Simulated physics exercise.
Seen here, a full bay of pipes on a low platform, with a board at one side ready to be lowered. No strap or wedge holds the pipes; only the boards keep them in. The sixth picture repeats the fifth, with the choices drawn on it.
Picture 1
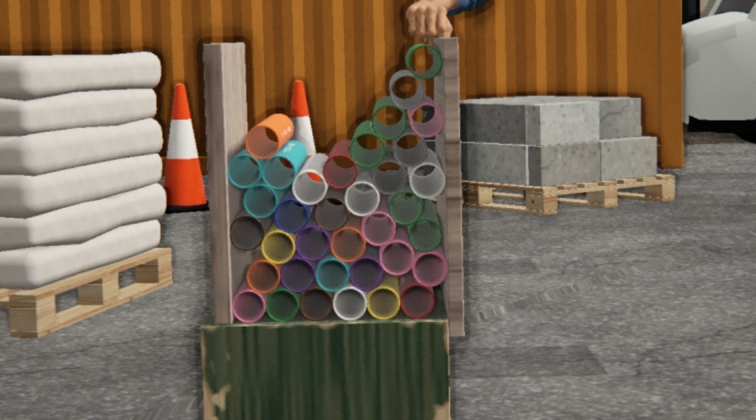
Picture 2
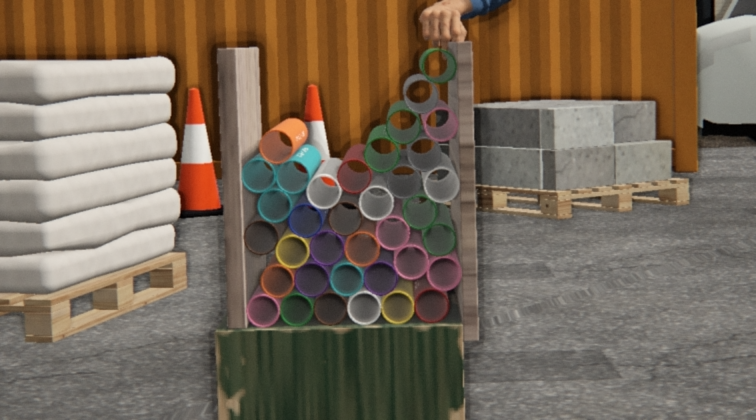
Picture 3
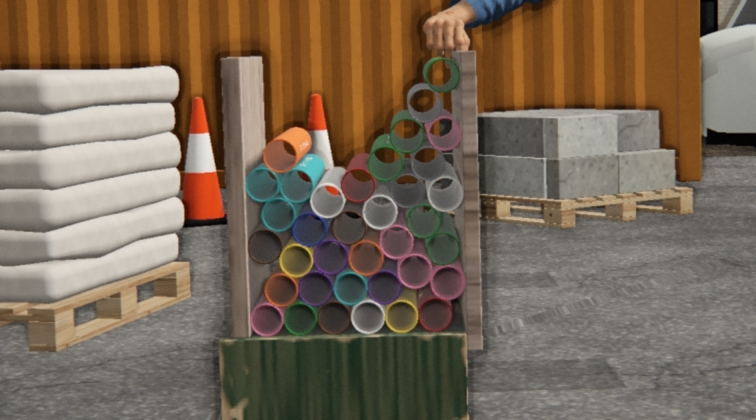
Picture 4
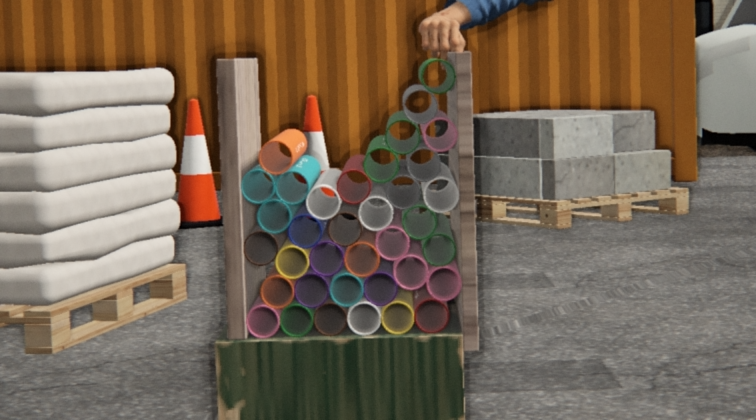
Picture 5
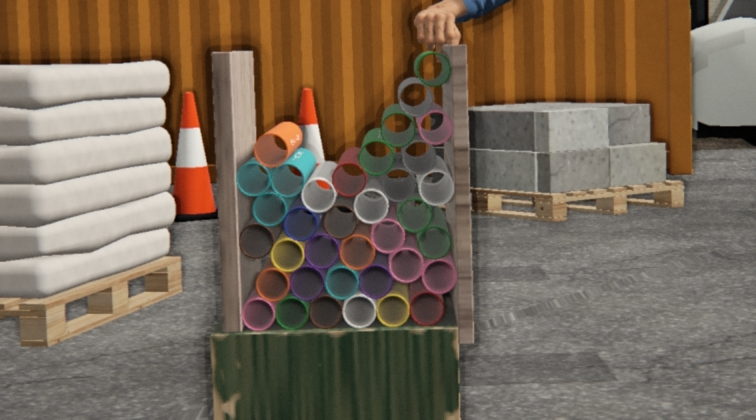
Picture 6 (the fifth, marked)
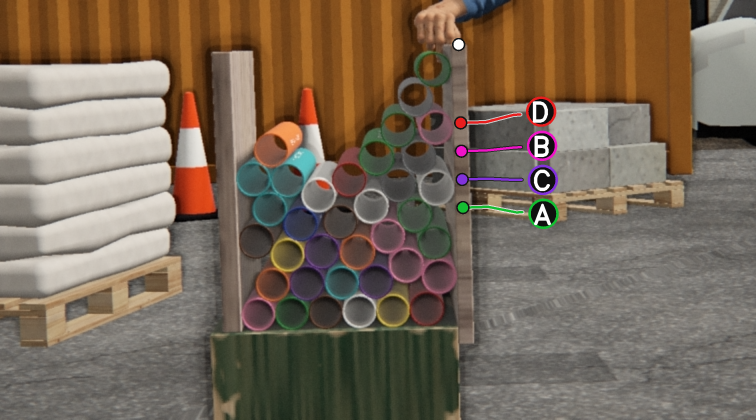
A hand gripped the top of the right-hand board beside a stack of colourful pipes, and the whole view swayed slightly while the pipes stayed in place between the two upright boards.
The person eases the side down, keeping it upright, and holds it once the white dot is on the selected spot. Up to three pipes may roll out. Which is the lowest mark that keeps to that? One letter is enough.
It can be let down to A.
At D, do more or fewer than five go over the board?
Fewer than five.
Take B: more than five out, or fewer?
At B, fewer than five.
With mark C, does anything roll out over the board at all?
At C: Yes.
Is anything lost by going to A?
At A: Yes.
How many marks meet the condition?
Four of them.
On the marked copy, A at (463, 208); B at (461, 151); C at (462, 180); D at (461, 123); the white dot at (458, 45).
Taking A. A third of the way, top of the board (453, 114).
Two thirds of the way, top of the board (455, 192).
When it is over, top of the board (455, 207), three out over the board.
As for the rest, B one out over the board; C three out over the board; D one out over the board.
